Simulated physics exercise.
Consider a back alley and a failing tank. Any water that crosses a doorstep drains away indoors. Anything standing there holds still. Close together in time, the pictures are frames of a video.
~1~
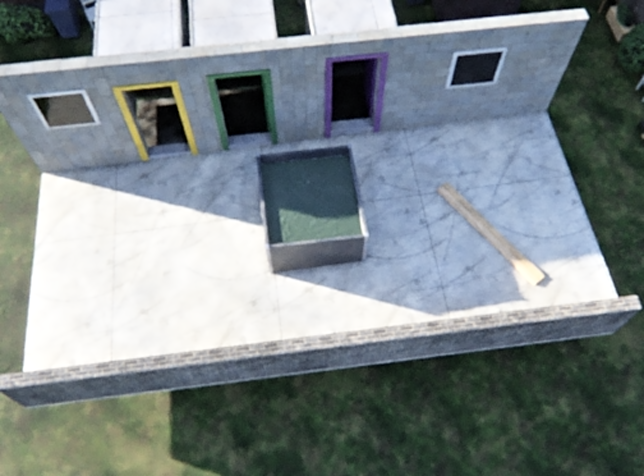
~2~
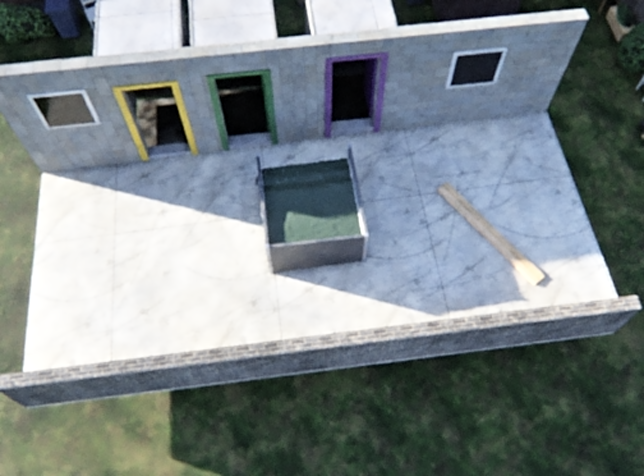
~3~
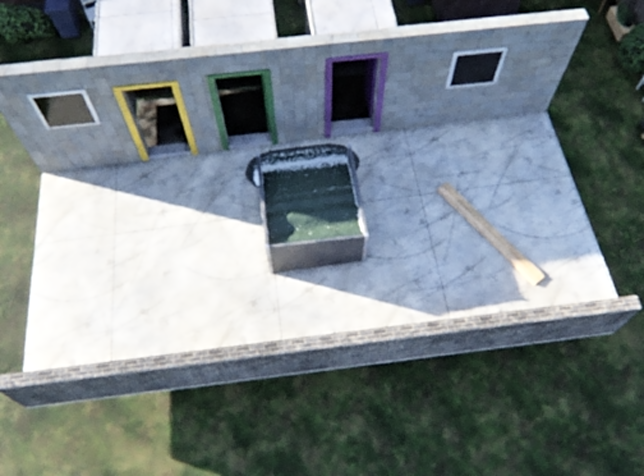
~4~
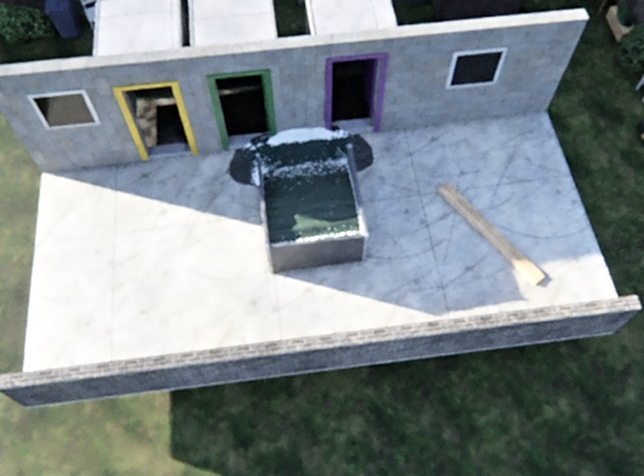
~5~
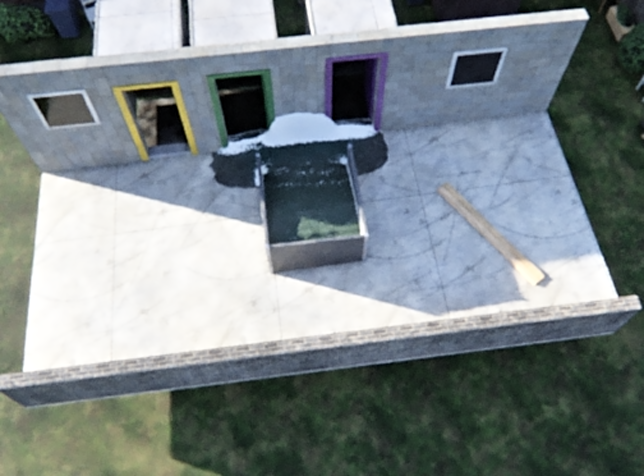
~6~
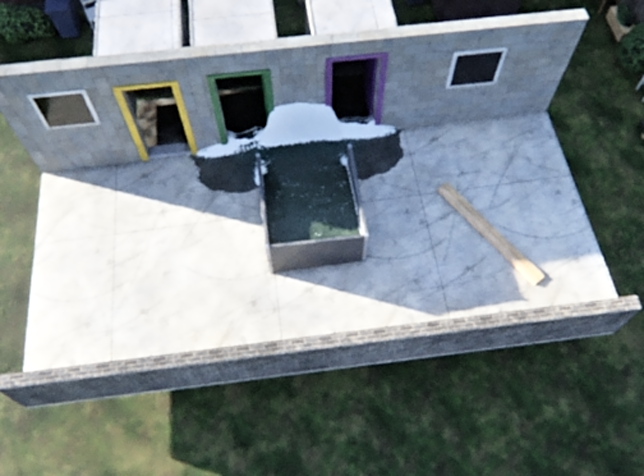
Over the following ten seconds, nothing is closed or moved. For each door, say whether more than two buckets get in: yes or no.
Green door: Yes; yellow door: No; purple door: Yes.
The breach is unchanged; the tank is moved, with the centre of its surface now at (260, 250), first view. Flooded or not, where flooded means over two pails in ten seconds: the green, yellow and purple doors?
Green tops the limit, yellow tops the limit and purple misses the limit.
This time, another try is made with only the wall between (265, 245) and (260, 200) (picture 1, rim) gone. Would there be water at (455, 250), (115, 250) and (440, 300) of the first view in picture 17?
So that's left bare for the first, waterlogged for the second and left bare for the third.
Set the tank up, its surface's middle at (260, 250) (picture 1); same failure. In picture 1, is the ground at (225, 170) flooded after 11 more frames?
Answer: Submerged.
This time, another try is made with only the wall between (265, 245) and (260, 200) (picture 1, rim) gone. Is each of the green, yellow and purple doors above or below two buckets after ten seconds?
The green one falls short; the yellow one falls short; the purple one falls short.
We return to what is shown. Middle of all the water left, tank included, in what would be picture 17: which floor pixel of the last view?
(305, 179).
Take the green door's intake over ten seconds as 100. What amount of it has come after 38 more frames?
Share at that point: Close to 100 in a hundred.
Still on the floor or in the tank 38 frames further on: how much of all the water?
Roughly 42 out of every hundred parts.
A moment on, water covers 15 % of the floor; the green door far over two buckets in, the yellow door wet at the sill, nothing in, the purple door over two buckets in.
Next, water covers 35 % of the floor; the green door far over two buckets in, the yellow door wet at the sill, nothing in, the purple door far over two buckets in.
Then, water covers 50 % of the floor; the green door far over two buckets in, the yellow door under two buckets in, the purple door far over two buckets in.
Later, water covers 55 % of the floor; the green door far over two buckets in, the yellow door under two buckets in, the purple door far over two buckets in.
In the end, water covers 50 % of the floor; the green door far over two buckets in, the yellow door under two buckets in, the purple door far over two buckets in.
